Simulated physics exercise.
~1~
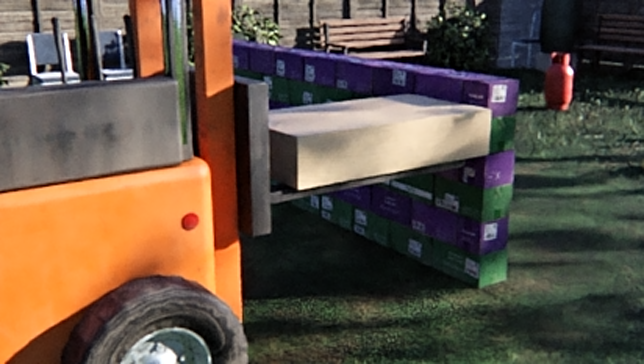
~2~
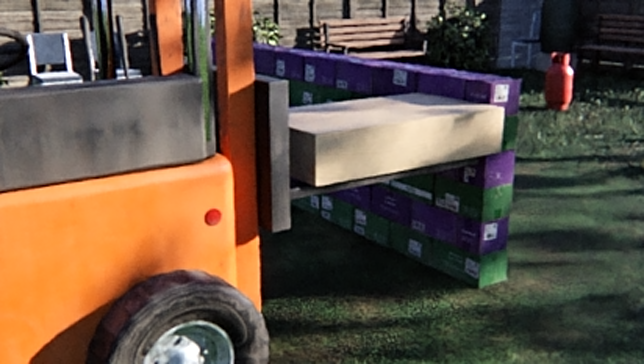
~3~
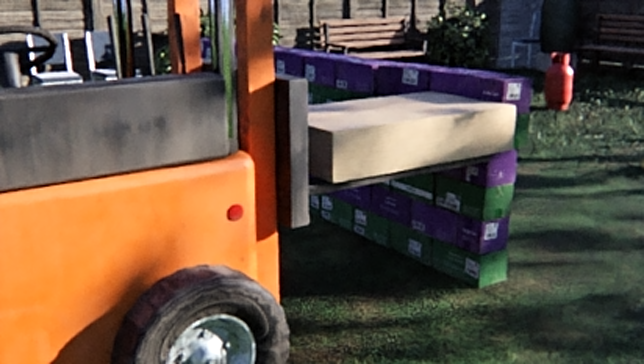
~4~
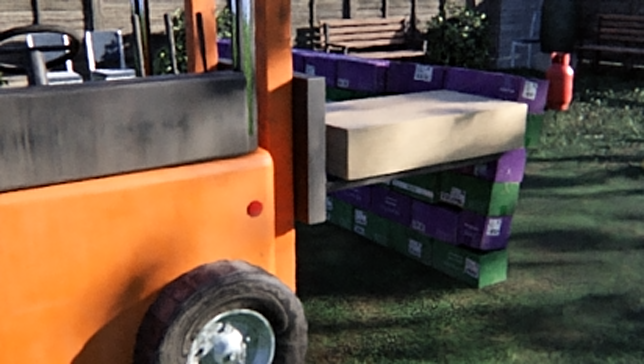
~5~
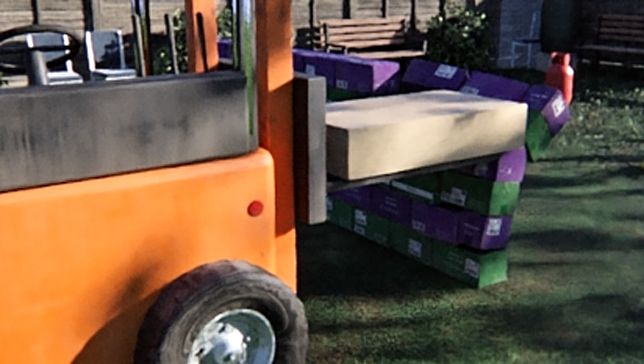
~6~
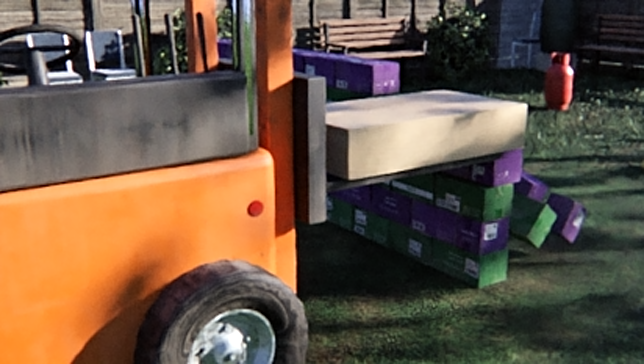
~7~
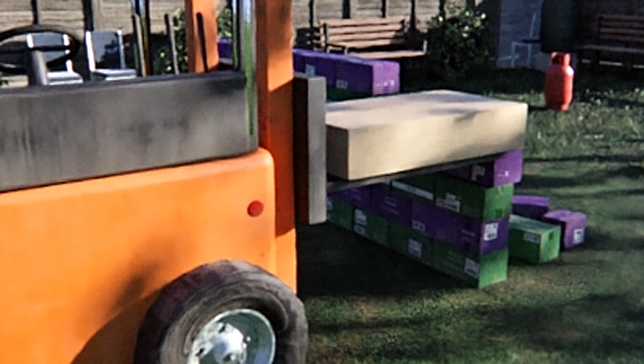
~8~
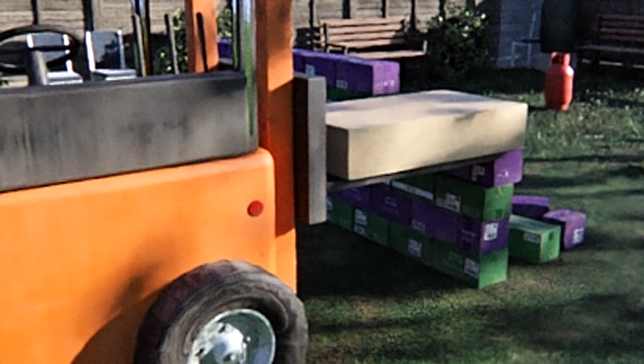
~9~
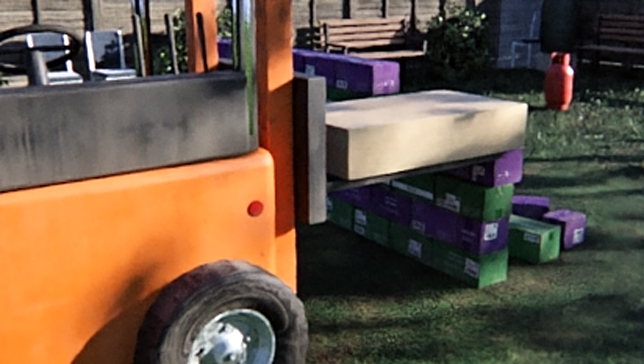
Orange forklift pushing a pale block into a wall of purple and green boxes, tipping several off the far side before stopping.
